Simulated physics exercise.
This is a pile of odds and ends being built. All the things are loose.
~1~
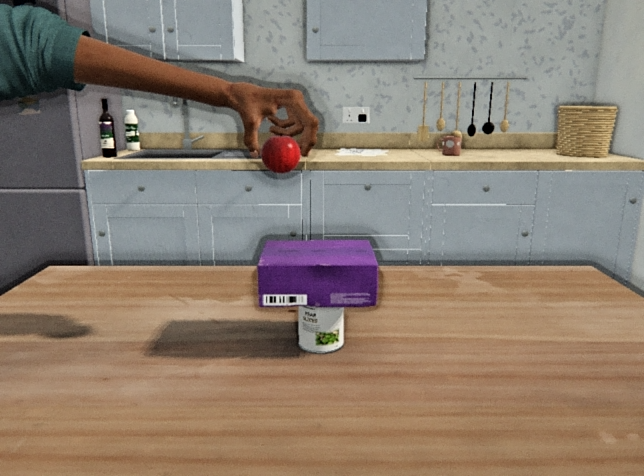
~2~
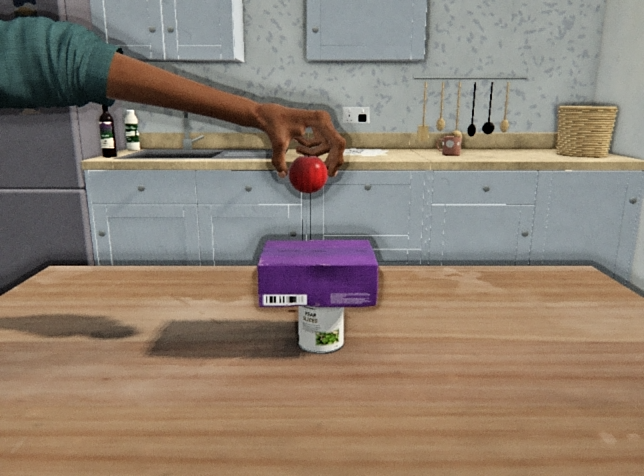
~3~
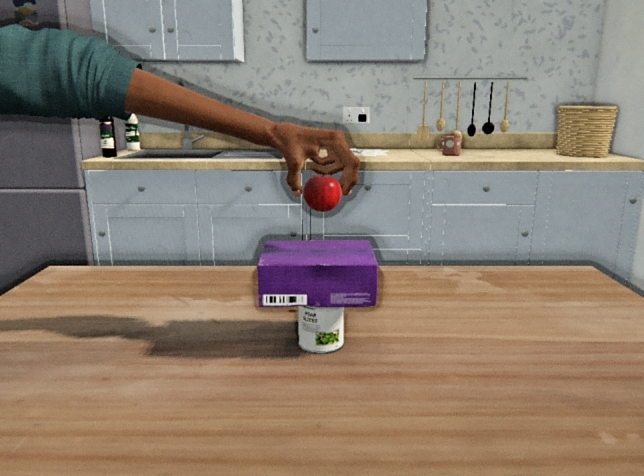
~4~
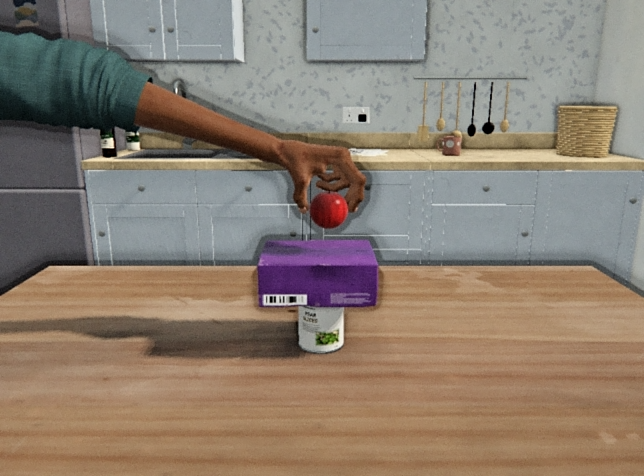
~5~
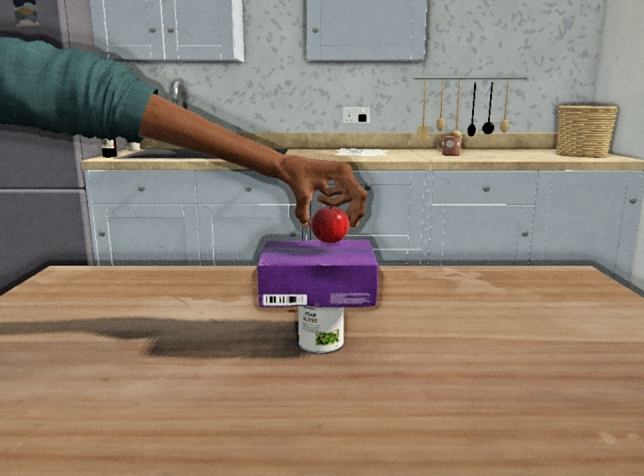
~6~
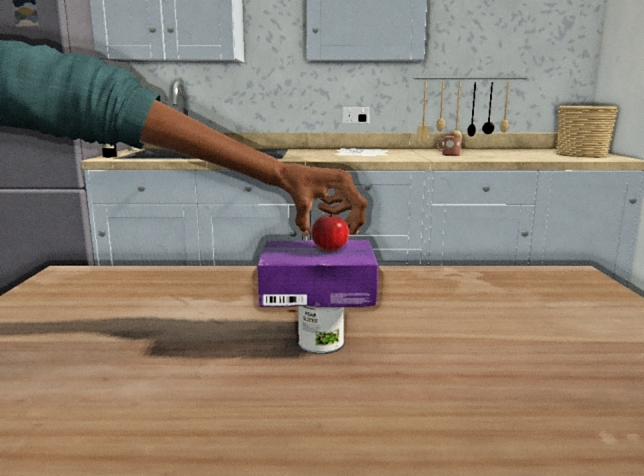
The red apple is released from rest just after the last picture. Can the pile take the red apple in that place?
It keeps its balance.
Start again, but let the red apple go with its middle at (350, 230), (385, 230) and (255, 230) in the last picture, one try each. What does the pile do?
In the first case it keeps its balance; in the second case it comes apart; in the third case it comes apart.
Then, 0.30 s after the last picture, nothing has stirred.
Then, 0.70 s after the last picture, red apple resting near (330, 233).
At rest, all 3 in place. Seen from the same camera at the end, red apple near (330, 233). The pile stays up.
